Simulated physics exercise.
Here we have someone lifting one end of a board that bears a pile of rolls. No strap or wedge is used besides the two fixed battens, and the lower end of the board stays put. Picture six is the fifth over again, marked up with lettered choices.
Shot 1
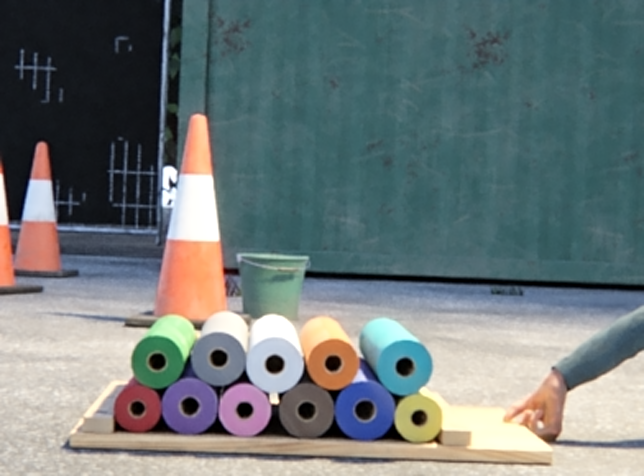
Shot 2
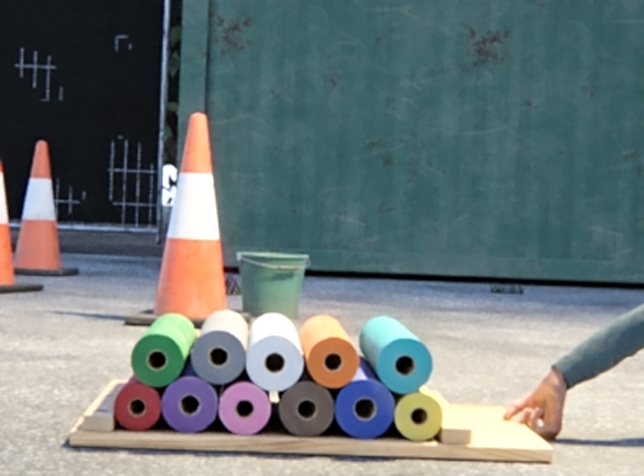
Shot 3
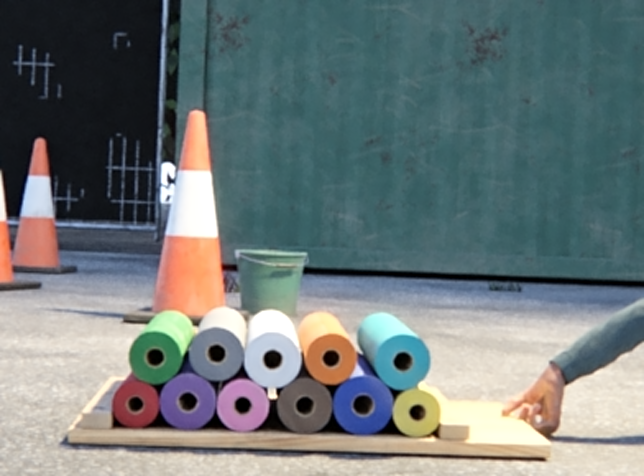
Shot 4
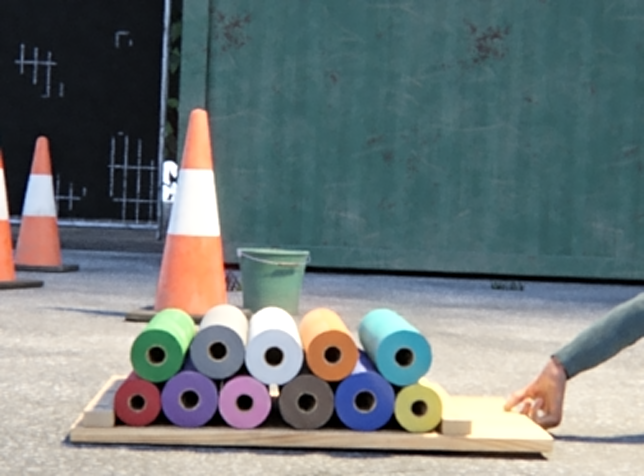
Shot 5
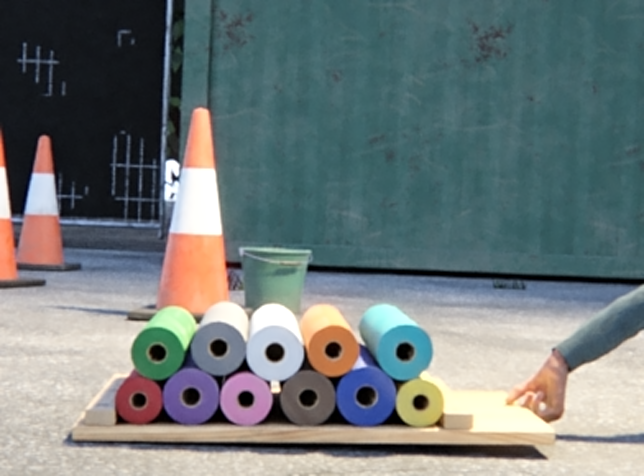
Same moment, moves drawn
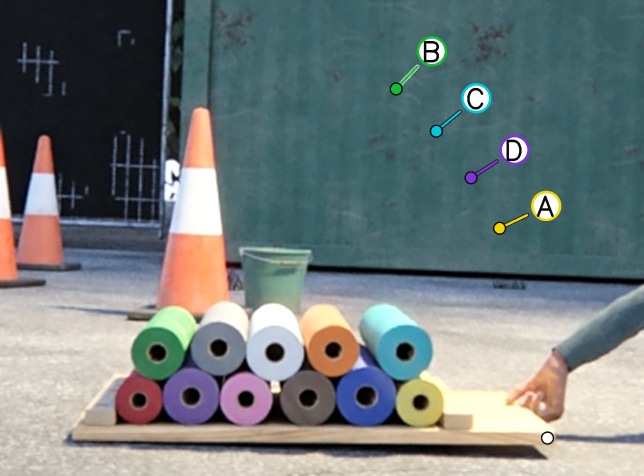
A hand at the right grips a wooden board stacked with colourful rolls, barely moving it.
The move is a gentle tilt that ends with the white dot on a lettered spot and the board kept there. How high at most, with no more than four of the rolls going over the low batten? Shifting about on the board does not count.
Up to D.
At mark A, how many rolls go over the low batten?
At A the number is four.
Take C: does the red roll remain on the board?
No, with C.
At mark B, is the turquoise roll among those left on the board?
The turquoise roll: No.
On the marked copy, A at (500, 228); B at (396, 89); C at (437, 131); D at (471, 178); the white dot at (547, 438).
Taking D. A third of the way, board at 19°.
Two thirds of the way, board at 35°.
When it is over, board at 35°, four over the low batten (green, white, orange, grey).
As for the rest, A four over the low batten (green, white, orange, grey); B eleven over the low batten; C eleven over the low batten.
